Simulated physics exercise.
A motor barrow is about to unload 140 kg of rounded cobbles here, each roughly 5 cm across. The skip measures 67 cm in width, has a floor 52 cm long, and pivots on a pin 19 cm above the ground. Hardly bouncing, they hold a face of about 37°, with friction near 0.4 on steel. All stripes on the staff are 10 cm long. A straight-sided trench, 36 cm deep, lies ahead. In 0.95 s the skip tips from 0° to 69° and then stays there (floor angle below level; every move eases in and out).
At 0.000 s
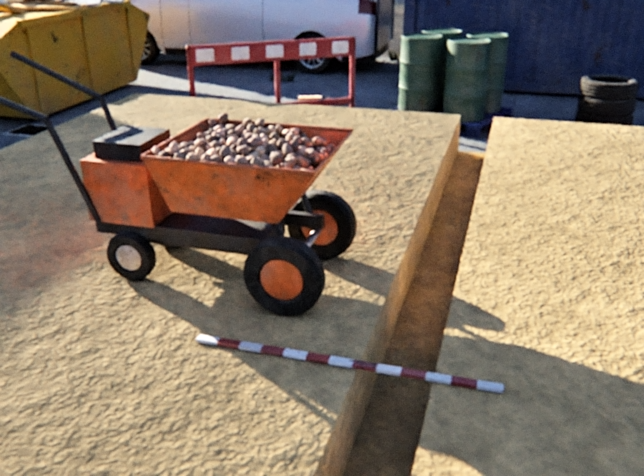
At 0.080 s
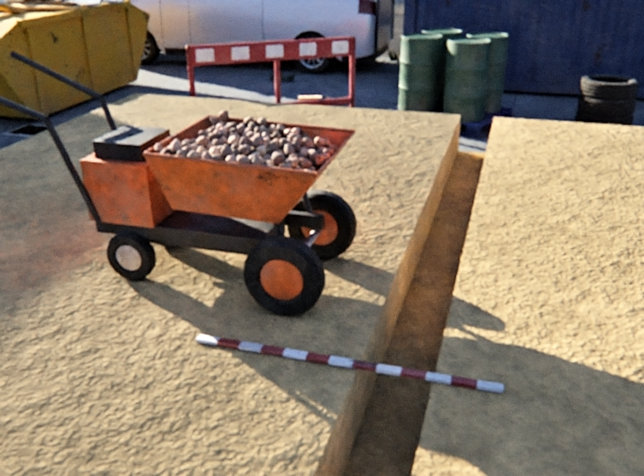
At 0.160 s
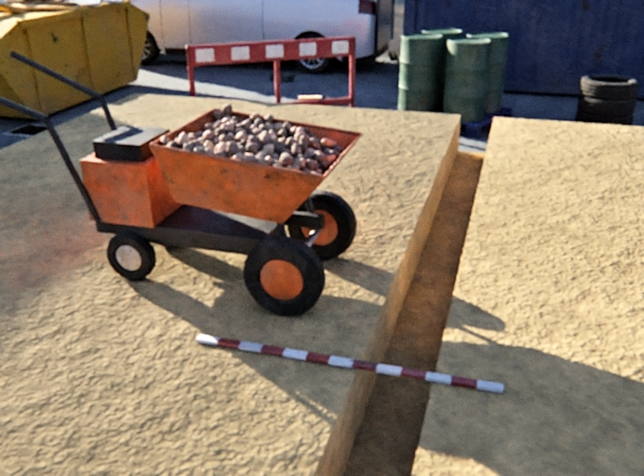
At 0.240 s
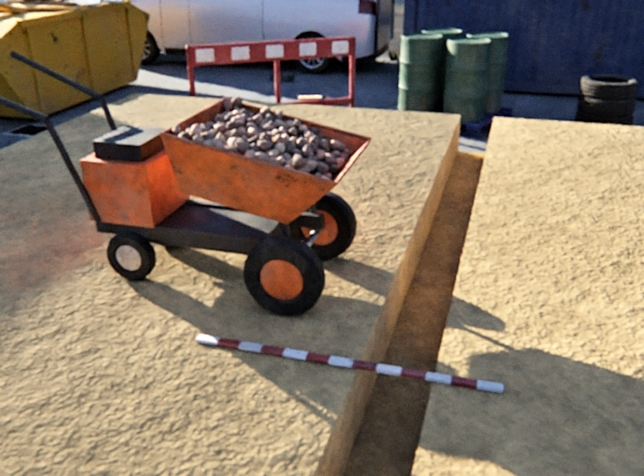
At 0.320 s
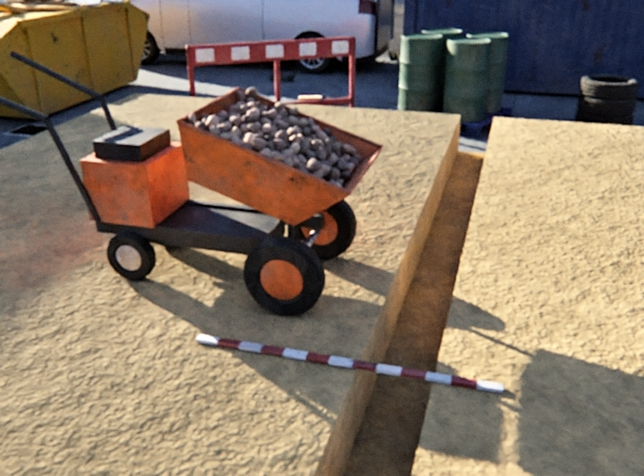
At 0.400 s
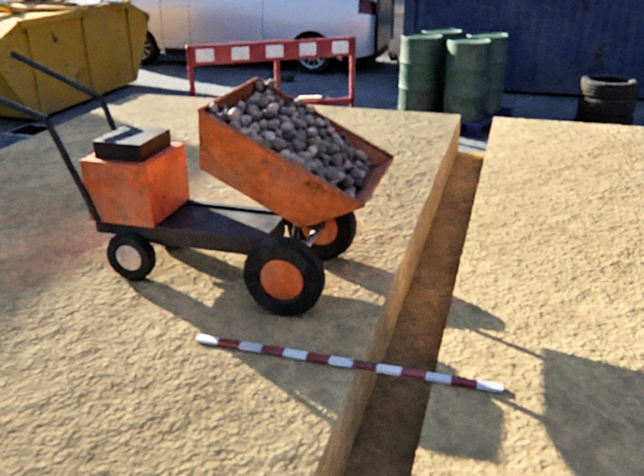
The orange skip of a small motor barrow, heaped with rounded cobbles, tilts steadily forward to the right, its rear rising while the wheels stay still beside a straight trench and a red-and-white striped staff.
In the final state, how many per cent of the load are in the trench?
About 54 per cent are in the trench in the final state.
After 0.7 s the floor is at 58°; 100 % in the skip; the foremost stones are at (404, 230).
After 1.0 s the floor is at 69°; 65 % in the skip, 13 % in the trench, 22 % past the trench; the foremost stones are at (503, 303).
After 1.4 s the floor is at 69°; 28 % in the skip, 25 % in the trench, 47 % past the trench; the foremost stones are at (637, 310).
After 3.3 s the floor is at 69°; 0 % in the skip, 54 % in the trench, 46 % past the trench; the foremost stones are past the picture's edge.
